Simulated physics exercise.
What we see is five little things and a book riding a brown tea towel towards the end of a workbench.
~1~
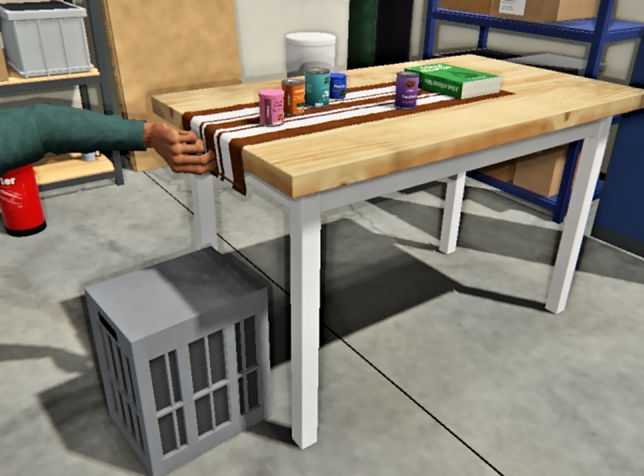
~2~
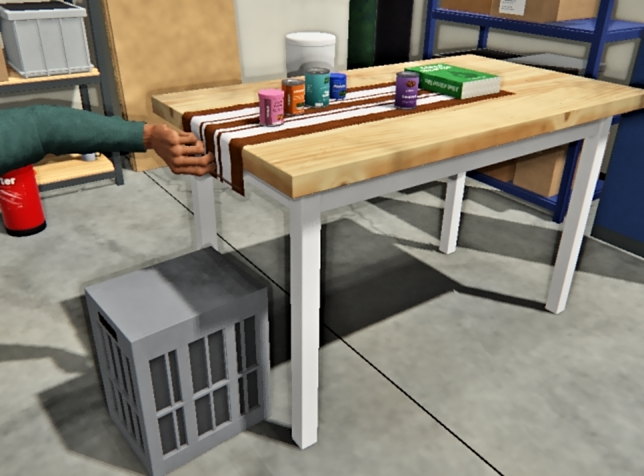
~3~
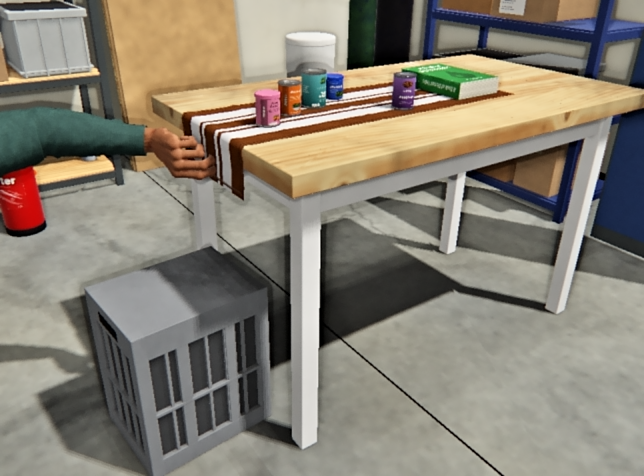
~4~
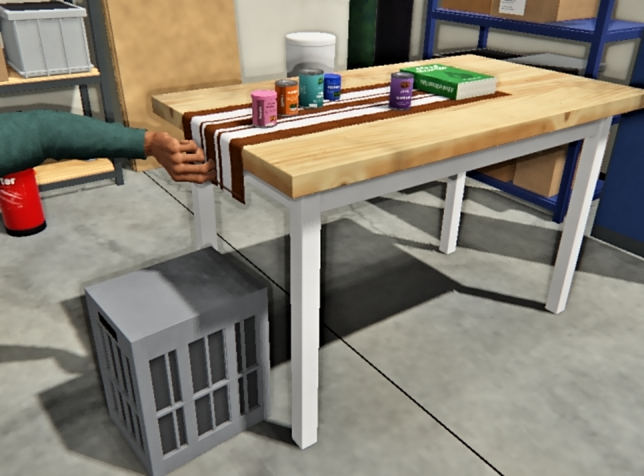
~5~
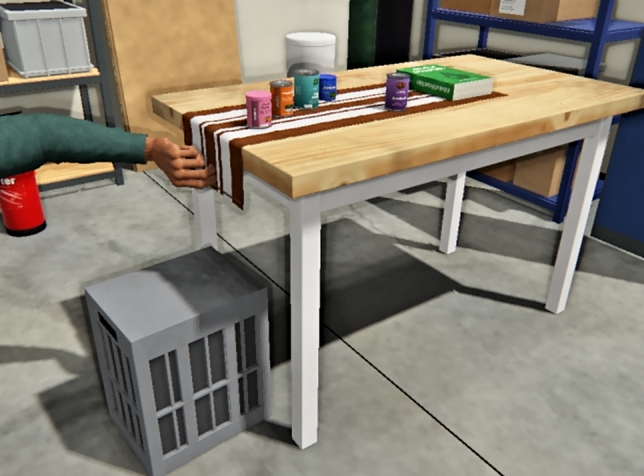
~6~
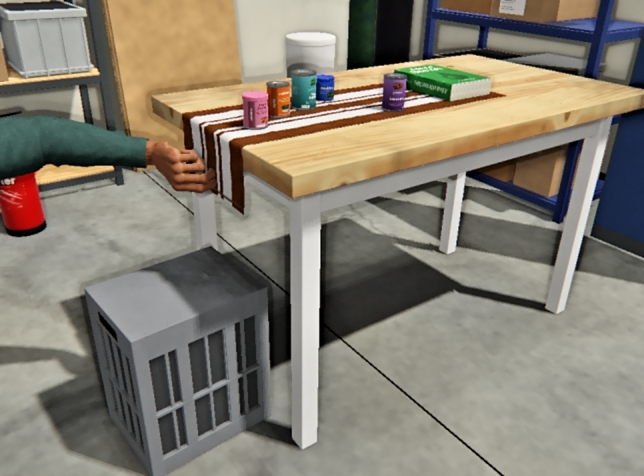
On a wooden workbench, a hand at the left end slowly drew a brown-and-white striped cloth over the edge, and the five small colourful cans and green book on it shifted slightly left.
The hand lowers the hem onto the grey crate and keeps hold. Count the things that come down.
The count of fallen things is two.
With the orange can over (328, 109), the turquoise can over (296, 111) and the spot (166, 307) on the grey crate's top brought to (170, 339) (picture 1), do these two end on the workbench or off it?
The orange can drops off, the turquoise can drops off.
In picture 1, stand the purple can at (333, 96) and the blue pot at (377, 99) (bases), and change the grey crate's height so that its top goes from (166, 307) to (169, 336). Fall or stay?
The purple can remains up; the blue pot survives.
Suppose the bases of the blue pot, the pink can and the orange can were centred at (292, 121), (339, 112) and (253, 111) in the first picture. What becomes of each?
The blue pot tumbles off, the pink can survives, the orange can tumbles off.
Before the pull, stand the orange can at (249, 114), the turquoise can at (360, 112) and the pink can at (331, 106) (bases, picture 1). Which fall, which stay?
The orange can tumbles off, the turquoise can stays on, the pink can keeps its place on top.
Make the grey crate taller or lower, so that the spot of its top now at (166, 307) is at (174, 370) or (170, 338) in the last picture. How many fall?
The count: 4 and 3.
Soon after, hem near (216, 235); all still up.
After that, hem on the crate; pink can and orange can gone.
In the end, hem on the crate; pink can and orange can gone. It carries off two.
